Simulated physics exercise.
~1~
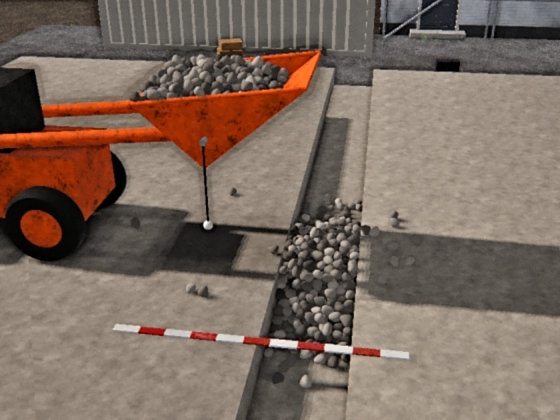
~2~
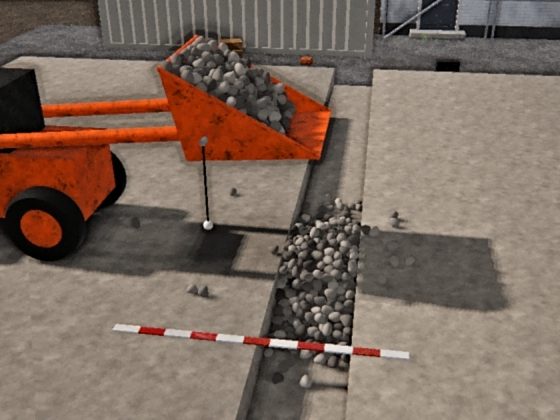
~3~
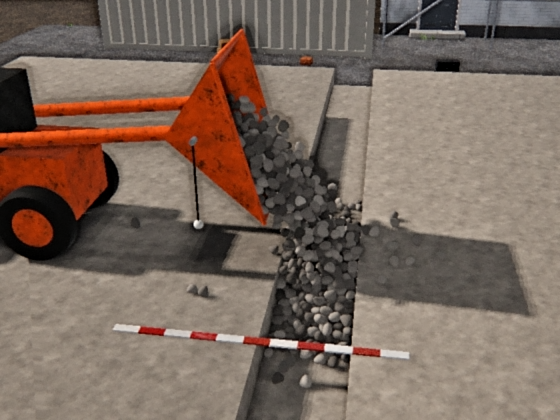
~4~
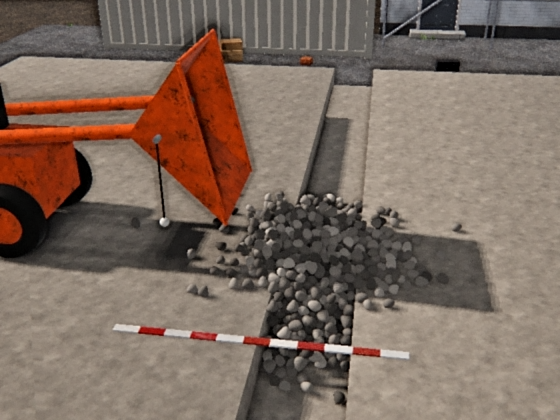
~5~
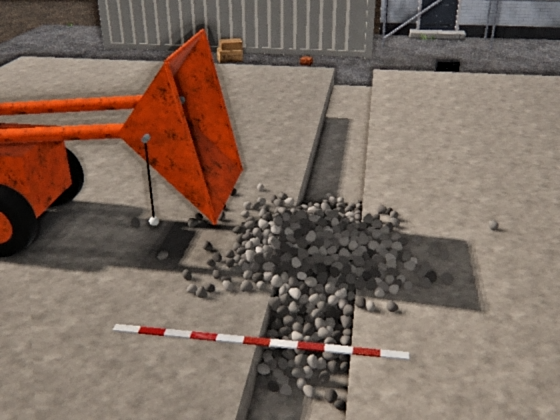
Orange compact loader tipping grey cobbles onto stones in a trench, then backing left as they heap over both edges.
